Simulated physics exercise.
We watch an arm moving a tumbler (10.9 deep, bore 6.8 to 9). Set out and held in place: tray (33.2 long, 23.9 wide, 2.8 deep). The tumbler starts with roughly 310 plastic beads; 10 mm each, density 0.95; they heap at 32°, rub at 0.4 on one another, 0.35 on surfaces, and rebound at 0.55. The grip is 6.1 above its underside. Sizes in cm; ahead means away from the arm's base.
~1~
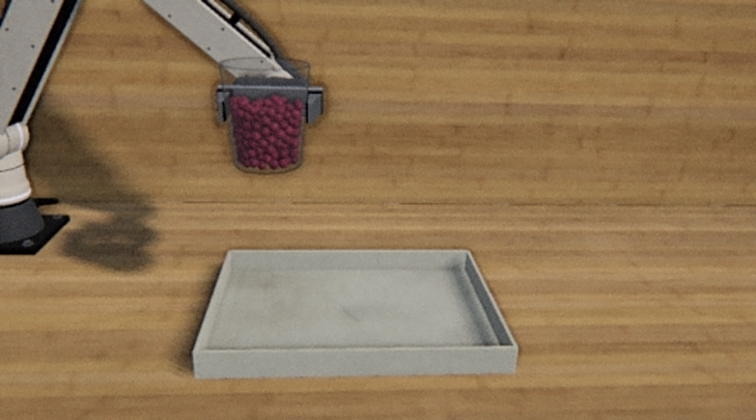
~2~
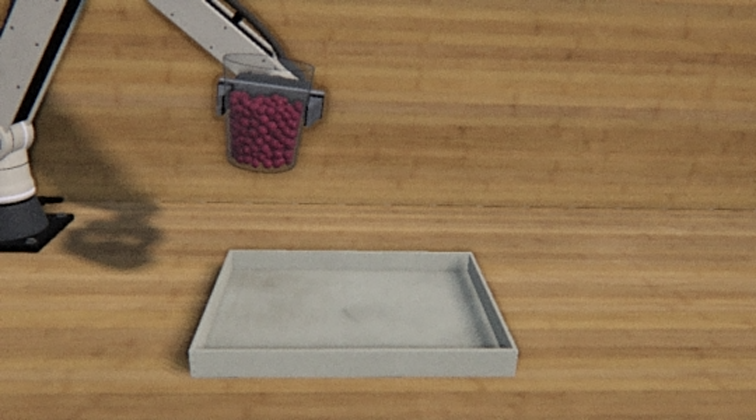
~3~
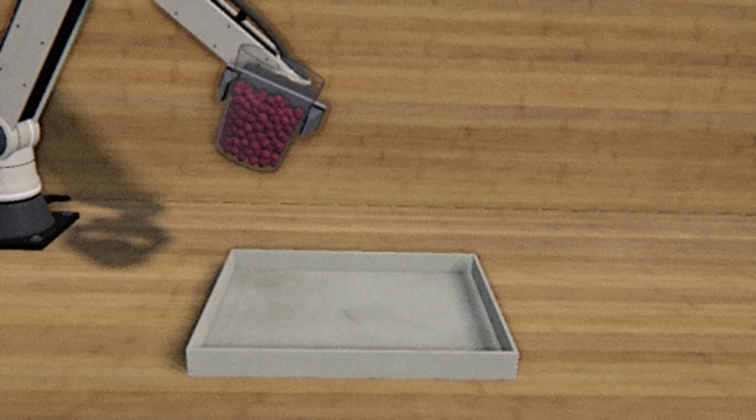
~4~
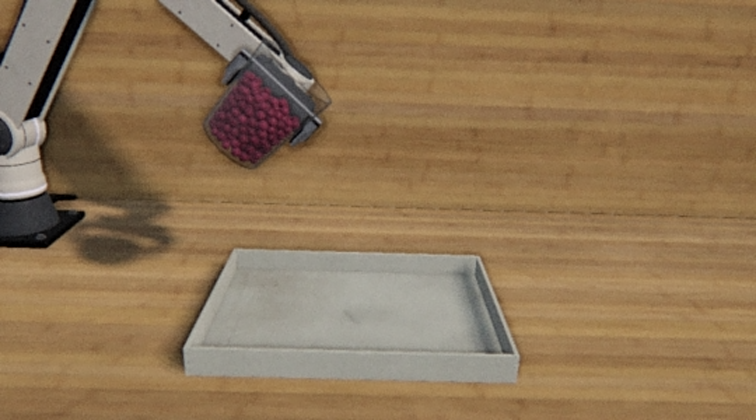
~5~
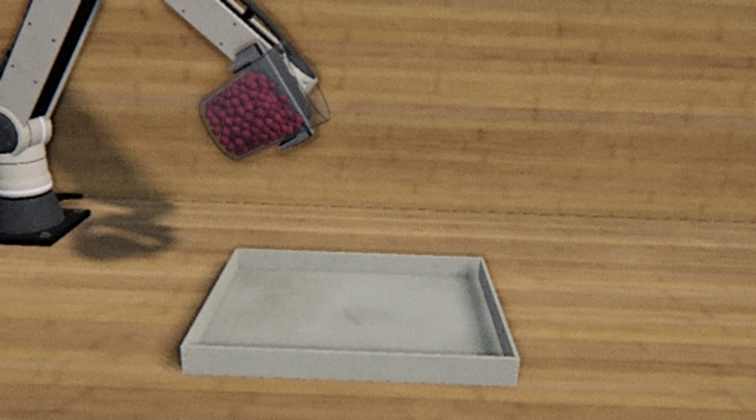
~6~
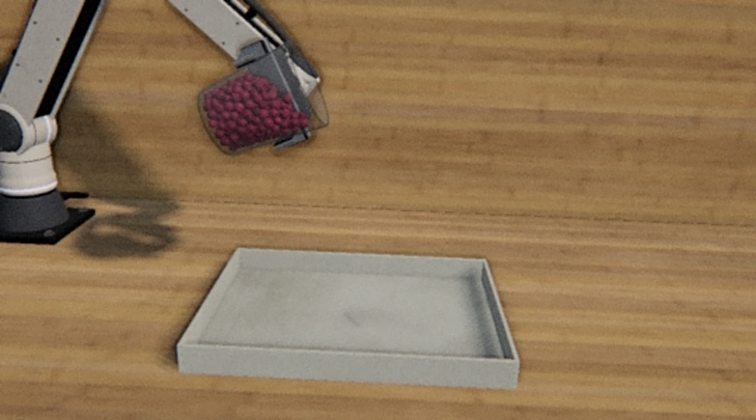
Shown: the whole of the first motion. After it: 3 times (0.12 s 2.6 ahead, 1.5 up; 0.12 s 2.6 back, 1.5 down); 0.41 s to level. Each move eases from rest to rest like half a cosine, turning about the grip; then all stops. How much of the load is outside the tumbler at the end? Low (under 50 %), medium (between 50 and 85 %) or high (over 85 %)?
Share outside the tumbler: Low (under 50 %).
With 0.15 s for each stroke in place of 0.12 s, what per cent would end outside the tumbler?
It would be near 10 per cent.
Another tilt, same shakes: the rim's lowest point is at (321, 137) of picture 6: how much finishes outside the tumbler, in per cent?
Some 65 per cent.
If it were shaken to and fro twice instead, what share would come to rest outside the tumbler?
It would be near 20 per cent.
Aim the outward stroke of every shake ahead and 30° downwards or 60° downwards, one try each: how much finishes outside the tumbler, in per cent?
About 5 and 0 per cent.
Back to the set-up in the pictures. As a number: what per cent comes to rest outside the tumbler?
Some 25 per cent.
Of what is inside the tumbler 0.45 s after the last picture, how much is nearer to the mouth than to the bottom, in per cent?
Some 60 per cent.
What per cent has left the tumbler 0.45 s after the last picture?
Near 10 per cent so far.
Then, 0.45 s later, tilted 65° forward, highest piece 27 above the table; 270 in the tumbler, 16 in the tray, 20 in flight or on a rim.
Then, 0.90 s later, tilted 38° forward, highest piece 27 above the table; 224 in the tumbler, 76 in the tray, 2 on the table or floor, 4 in flight or on a rim.
Then, 1.33 s later, level, highest piece 28 above the table; 224 in the tumbler, 80 in the tray, 2 on the table or floor.
Then, 2.38 s later, level, highest piece 28 above the table; 224 in the tumbler, 80 in the tray, 2 on the table or floor.
At rest, 224 in the tumbler, 80 in the tray, 2 on the table or floor. That is 27 % outside the tumbler.
